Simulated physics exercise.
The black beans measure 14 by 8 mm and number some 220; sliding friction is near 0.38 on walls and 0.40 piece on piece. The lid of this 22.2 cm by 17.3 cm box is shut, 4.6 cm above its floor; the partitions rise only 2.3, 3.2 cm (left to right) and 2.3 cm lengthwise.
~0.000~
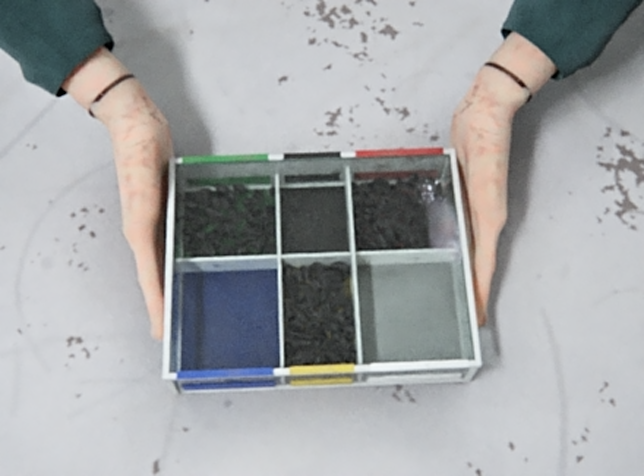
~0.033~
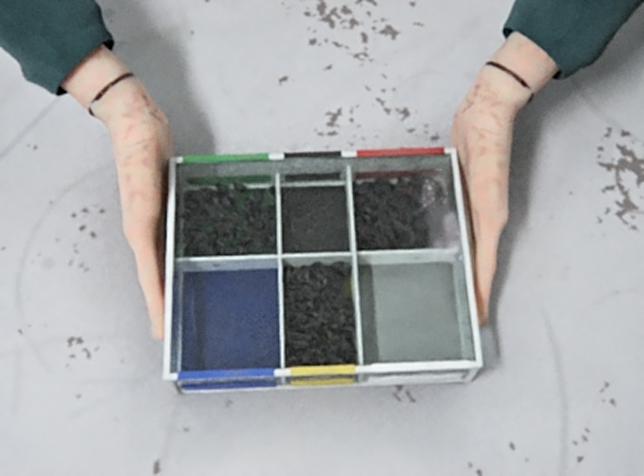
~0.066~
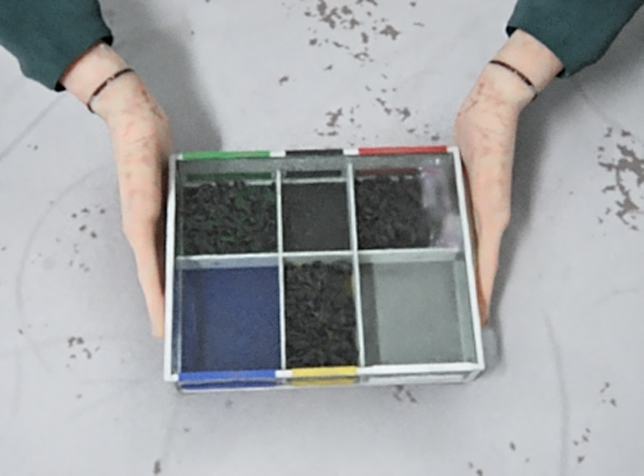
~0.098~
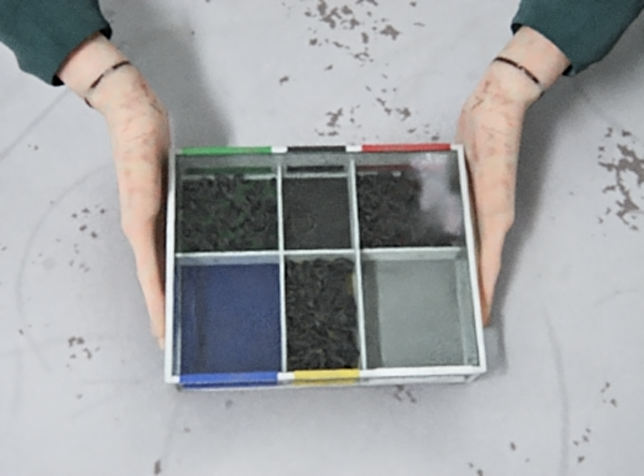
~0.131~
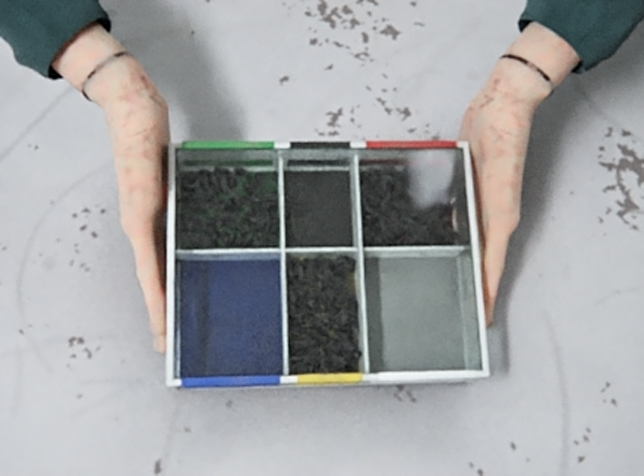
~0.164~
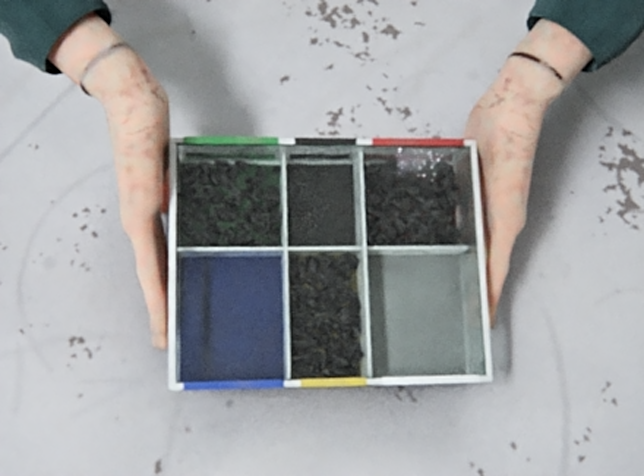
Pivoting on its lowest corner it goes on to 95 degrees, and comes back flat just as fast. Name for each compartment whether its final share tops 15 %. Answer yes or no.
Red no, blue no, green no, yellow yes, white yes, black no.
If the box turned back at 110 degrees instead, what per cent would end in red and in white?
Red 15; white 30.
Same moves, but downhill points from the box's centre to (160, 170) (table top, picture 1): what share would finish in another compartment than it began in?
Some 40 per cent.
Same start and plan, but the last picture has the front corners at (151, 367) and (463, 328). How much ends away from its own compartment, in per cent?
In that case some 40 per cent.
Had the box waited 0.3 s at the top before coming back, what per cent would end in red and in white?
Then: Red 15; white 30.
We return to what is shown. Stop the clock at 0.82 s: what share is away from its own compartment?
Roughly 20 per cent.
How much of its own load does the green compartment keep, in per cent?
About 0 per cent.
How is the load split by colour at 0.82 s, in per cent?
Red 25; blue 5; green 20; yellow 35; white 15; black 0.
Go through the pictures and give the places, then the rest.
Box tilt 0 degrees, front corners at (169, 374) and (475, 362); red 40 %, green 25 %, yellow 35 %, in the first frame.
Box tilt 1 degrees, front corners at (170, 375) and (476, 362), in the second frame.
Box tilt 2 degrees, front corners at (170, 376) and (478, 364), in the third frame.
Box tilt 5 degrees, front corners at (171, 377) and (480, 367), lowest corner right front, in the fourth frame.
Box tilt 10 degrees, front corners at (173, 380) and (483, 372), lowest corner right front, in the fifth frame.
Box tilt 14 degrees, front corners at (175, 384) and (486, 376), lowest corner right front; red 40 %, green 25 %, yellow 35 %. Its pace works out near 135 degrees a second, in the sixth frame.
After 0.82 s, tilt 95 degrees; red 25 %, blue 5 %, green 20 %, yellow 35 %, white 15 %.
After 1.26 s, tilt 42 degrees; red 10 %, blue 10 %, yellow 45 %, white 35 %.
After 1.78 s, tilt 0 degrees; red 10 %, blue 10 %, yellow 45 %, white 35 %.
In the end, at 2.4 s, red 10 %, blue 10 %, green 0 %, yellow 45 %, white 35 %, black 0 %.
